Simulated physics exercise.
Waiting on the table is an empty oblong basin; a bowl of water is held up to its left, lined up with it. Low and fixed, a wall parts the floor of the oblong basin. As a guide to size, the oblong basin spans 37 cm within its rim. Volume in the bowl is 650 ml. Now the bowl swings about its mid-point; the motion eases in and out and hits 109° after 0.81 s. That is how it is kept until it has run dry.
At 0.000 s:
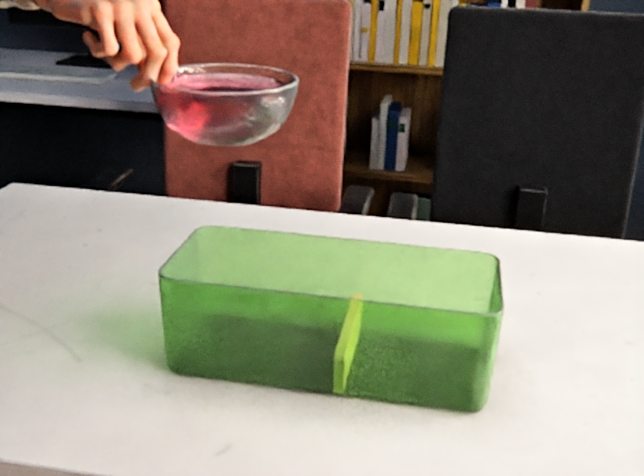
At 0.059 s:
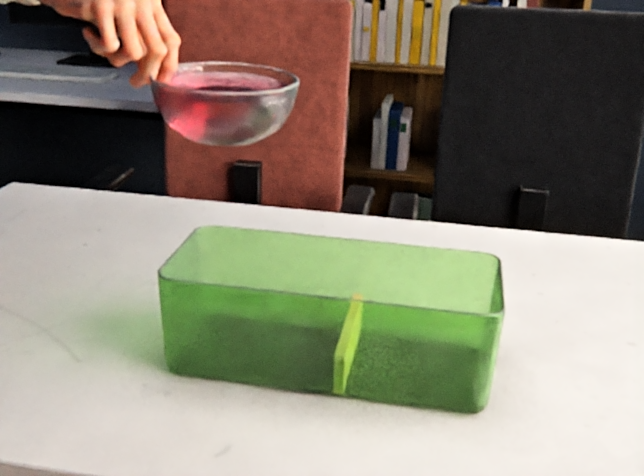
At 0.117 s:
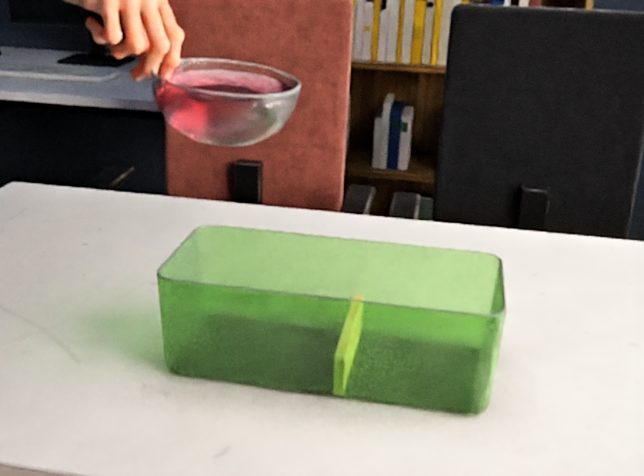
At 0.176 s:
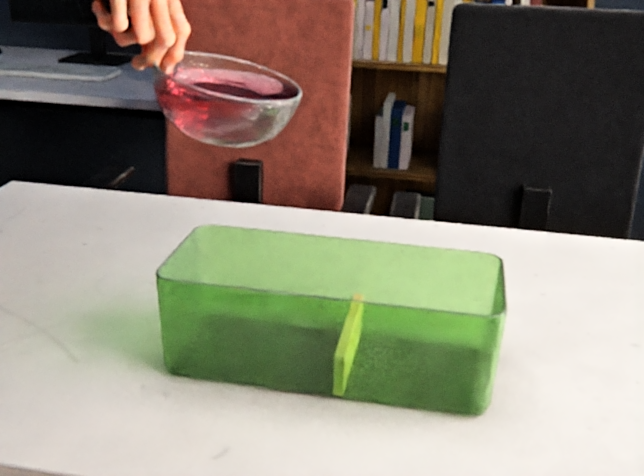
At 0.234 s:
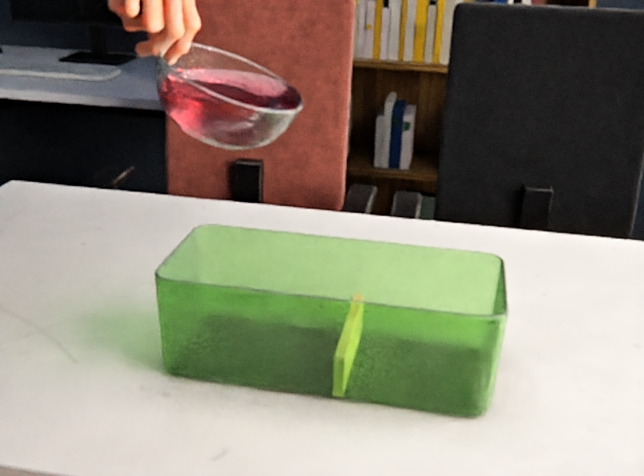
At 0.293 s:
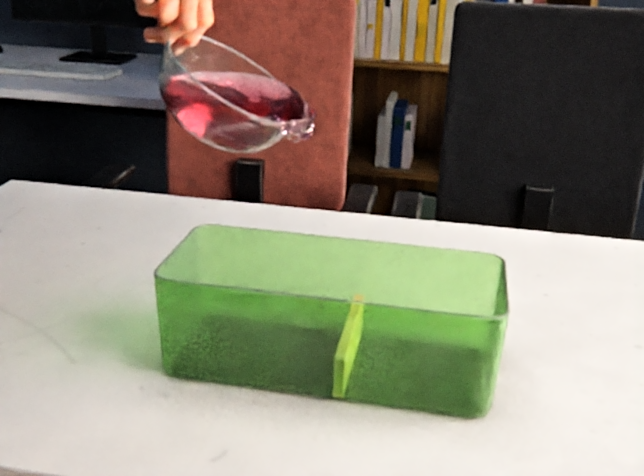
A hand tilts a glass bowl of pink liquid rightward above a green divided basin.
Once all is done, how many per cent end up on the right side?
Roughly 48 percent ends up on the right side.
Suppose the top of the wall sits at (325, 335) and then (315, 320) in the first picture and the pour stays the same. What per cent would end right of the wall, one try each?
First 70, then 80 per cent.
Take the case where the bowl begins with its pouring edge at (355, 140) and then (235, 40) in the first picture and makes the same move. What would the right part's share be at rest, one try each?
It comes to 85 per cent, and then 5 per cent.
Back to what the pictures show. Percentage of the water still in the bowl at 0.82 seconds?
Near 0 in a hundred.
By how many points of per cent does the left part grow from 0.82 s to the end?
Close to 2% of the whole.
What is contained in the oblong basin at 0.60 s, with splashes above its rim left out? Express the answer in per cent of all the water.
The basin holds roughly 52 in a hundred parts at that moment.
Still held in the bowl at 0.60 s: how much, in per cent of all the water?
Remaining: Near 9 % of the total.
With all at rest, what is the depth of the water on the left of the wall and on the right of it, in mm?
Final reading - left some 12 mm, right some 14 mm.
After 0.60 s the tilt is 92° and 9 per cent is still to pour, 15 is left of the wall and 36 right of it.
After 0.82 s the tilt is 109° and 0 per cent is still to pour, 50 is left of the wall and 47 right of it.
After 1.06 s the tilt is 109° and 0 per cent is still to pour, 51 is left of the wall and 47 right of it.
After 1.31 s the tilt is 109° and 0 per cent is still to pour, 51 is left of the wall and 47 right of it.
In the end 51 per cent lies left of the wall, 48 right of it and 1 outside.
